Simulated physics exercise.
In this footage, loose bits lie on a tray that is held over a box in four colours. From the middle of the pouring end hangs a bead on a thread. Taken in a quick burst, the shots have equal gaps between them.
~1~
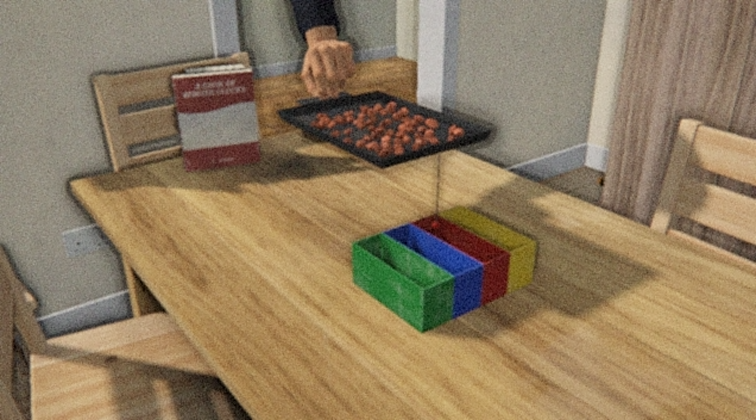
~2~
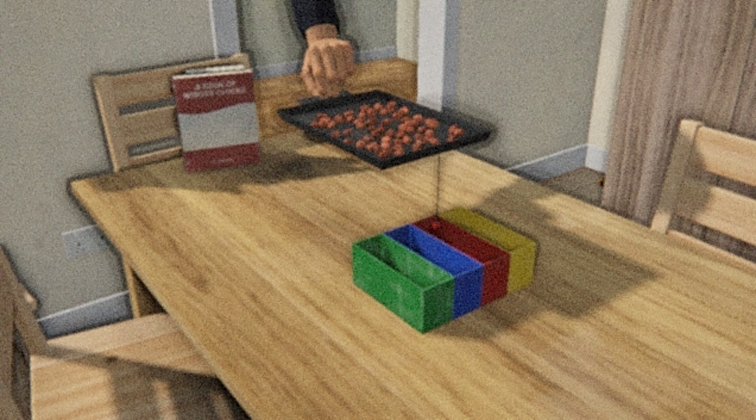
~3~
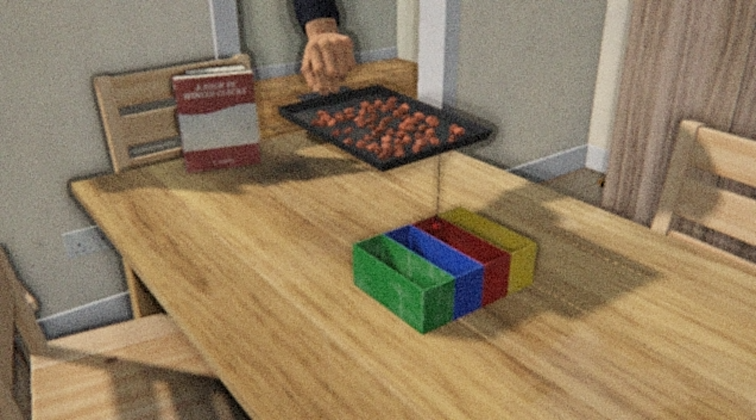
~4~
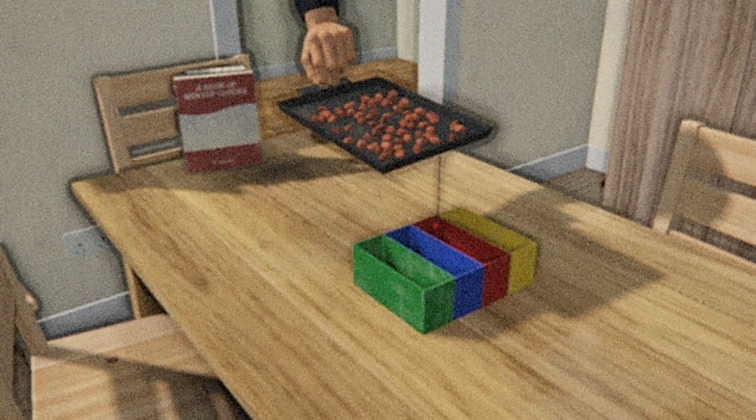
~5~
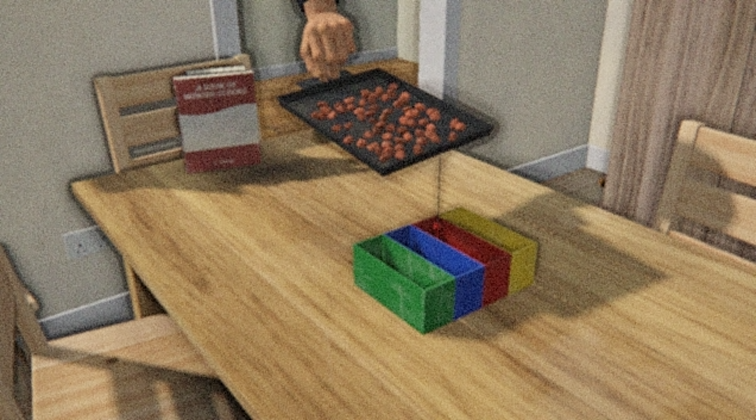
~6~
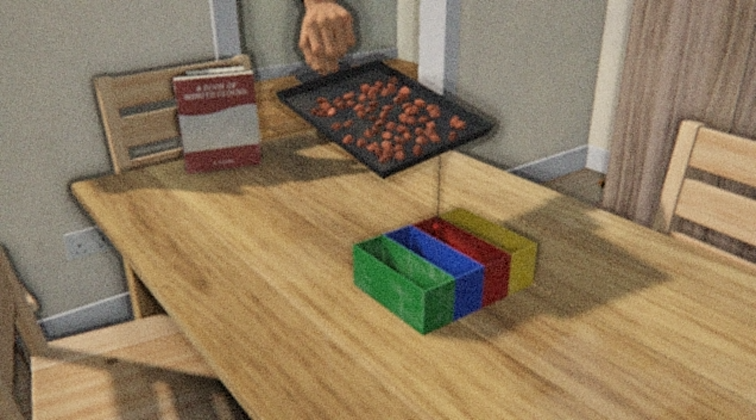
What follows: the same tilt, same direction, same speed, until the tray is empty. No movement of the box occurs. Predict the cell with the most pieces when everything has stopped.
I would say the green cell.
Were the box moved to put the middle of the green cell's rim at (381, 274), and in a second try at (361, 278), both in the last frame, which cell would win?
Case 1 - that blue cell; case 2 - the blue one.
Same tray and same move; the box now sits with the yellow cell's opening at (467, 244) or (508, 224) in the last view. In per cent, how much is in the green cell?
First placement: Some 10 %; second placement: Some 20 %.
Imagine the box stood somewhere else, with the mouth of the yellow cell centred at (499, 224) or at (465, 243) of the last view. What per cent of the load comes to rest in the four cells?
You'd get about 40 per cent first and about 100 per cent second.
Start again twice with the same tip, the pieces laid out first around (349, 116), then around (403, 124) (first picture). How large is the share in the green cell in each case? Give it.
Around 60 percent the first time, around 60 percent the second.
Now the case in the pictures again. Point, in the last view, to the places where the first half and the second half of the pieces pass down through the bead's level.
Around (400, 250) first; around (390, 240) second.
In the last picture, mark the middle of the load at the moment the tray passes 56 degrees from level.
The middle of the pieces shows up near (388, 152).
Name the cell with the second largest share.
The blue cell.
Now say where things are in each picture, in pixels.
Corners of the pouring end at (382, 158) and (487, 129), level; middle of the load at (380, 132), bits of crushed brick; bead on its thread at (437, 225); green cell at (438, 301); blue cell at (467, 288); red cell at (495, 275); yellow cell at (521, 264), in the first frame.
Corners of the pouring end at (383, 159) and (488, 130), level; middle of the load at (380, 132), in the second frame.
Corners of the pouring end at (383, 161) and (488, 129), tipped barely, lowest at the left corner; middle of the load at (381, 131), in the third frame.
Corners of the pouring end at (383, 164) and (489, 127), tipped a little, lowest at the left corner; middle of the load at (381, 128), in the fourth frame.
Corners of the pouring end at (383, 166) and (489, 126), tipped a little, lowest at the left corner; middle of the load at (381, 126), in the fifth frame.
Corners of the pouring end at (383, 169) and (489, 124), tipped a little, lowest at the left corner; middle of the load at (383, 116); green cell at (439, 303); blue cell at (468, 289); red cell at (496, 277); yellow cell at (522, 266), in the sixth frame.
Soon after the last picture, tray tipped steeply; nearly all on the tray; a stray few in the green cell; a small part falling or outside the box.
A little later, tray tipped right over; about a third on the tray; about a quarter in the green cell; a small part in the blue cell; about a quarter falling or outside the box.
Later still, tray tipped past a quarter turn; most in the green cell; a small part in the blue cell; a small part falling or outside the box.
At rest, tray tipped past a quarter turn; most in the green cell; a small part in the blue cell; none in the red cell; none in the yellow cell; a small part outside the box.
